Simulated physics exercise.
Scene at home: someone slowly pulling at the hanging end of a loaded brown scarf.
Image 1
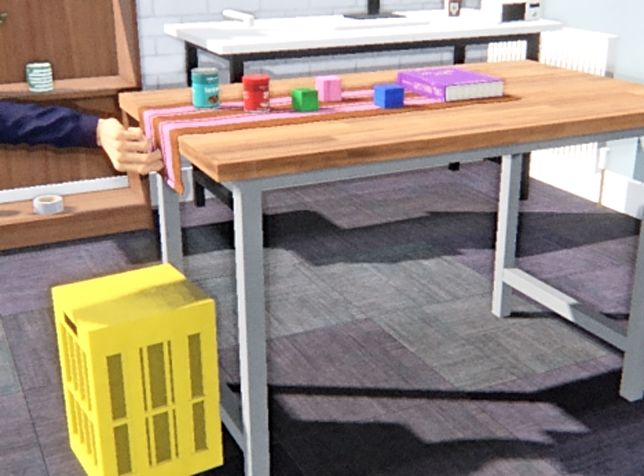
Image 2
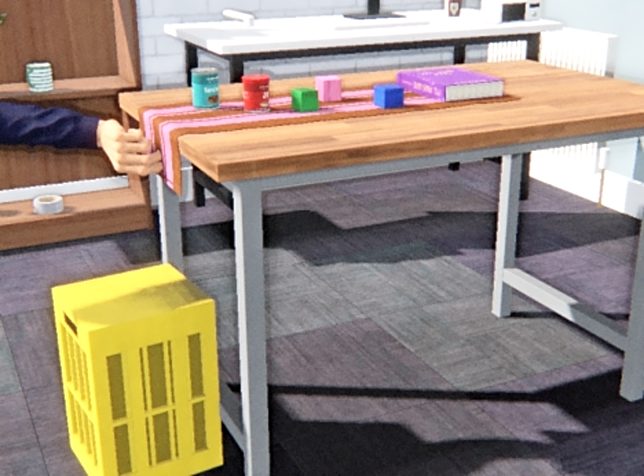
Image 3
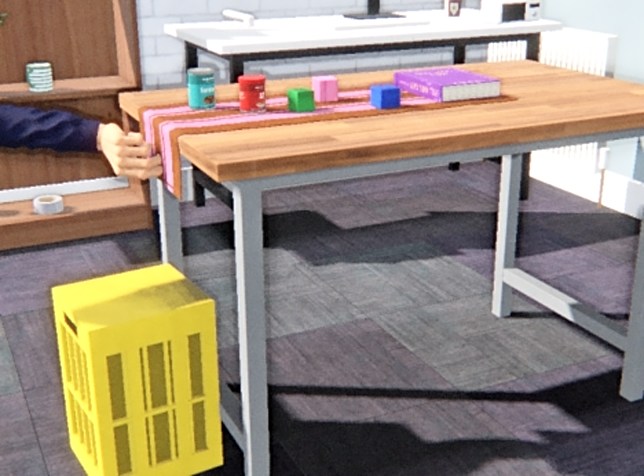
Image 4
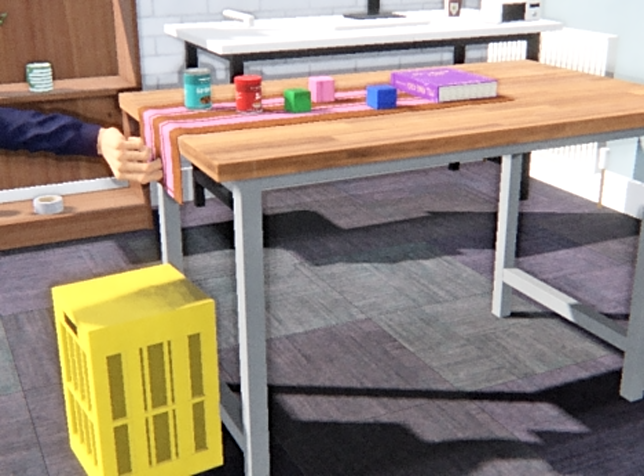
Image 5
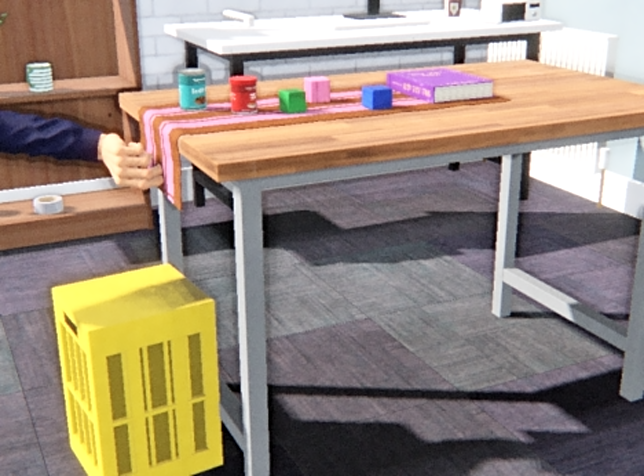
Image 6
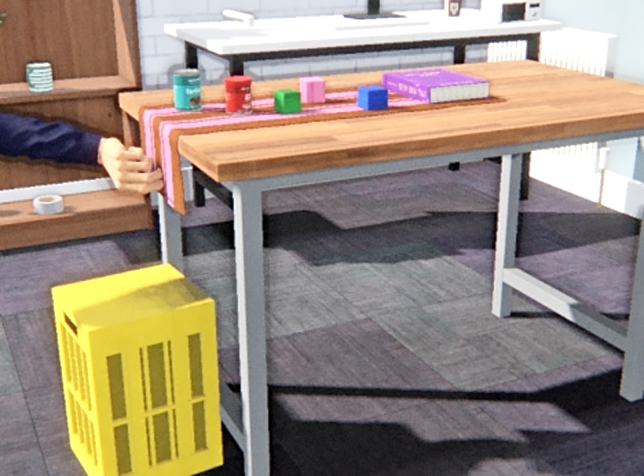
A hand slowly pulls a striped cloth, and the cans, cubes and book shift slightly left.
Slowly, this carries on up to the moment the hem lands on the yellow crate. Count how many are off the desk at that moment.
Off the desk: Two.
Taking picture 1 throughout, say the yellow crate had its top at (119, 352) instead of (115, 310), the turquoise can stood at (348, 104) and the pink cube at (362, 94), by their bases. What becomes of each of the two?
In the end the turquoise can is still on top and the pink cube is still on top.
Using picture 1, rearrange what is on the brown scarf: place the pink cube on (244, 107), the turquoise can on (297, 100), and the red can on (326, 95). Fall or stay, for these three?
The pink cube comes down; the turquoise can remains up; the red can holds on.
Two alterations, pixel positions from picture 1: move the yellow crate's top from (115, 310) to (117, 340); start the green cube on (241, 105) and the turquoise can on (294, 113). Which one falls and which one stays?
Result: Green cube gone, turquoise can gone.
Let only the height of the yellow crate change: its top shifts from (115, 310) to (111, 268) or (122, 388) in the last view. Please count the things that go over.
For the first height 1, for the second 4.
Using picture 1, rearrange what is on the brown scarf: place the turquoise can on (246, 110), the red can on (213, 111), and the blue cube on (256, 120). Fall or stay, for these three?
You'd see the turquoise can go down, the red can go down and the blue cube go down.
Early on, hem near (163, 234); all still up.
Midway, hem on the crate; turquoise can and red can gone.
Finally, hem on the crate; turquoise can and red can gone. The count of fallen things is two.
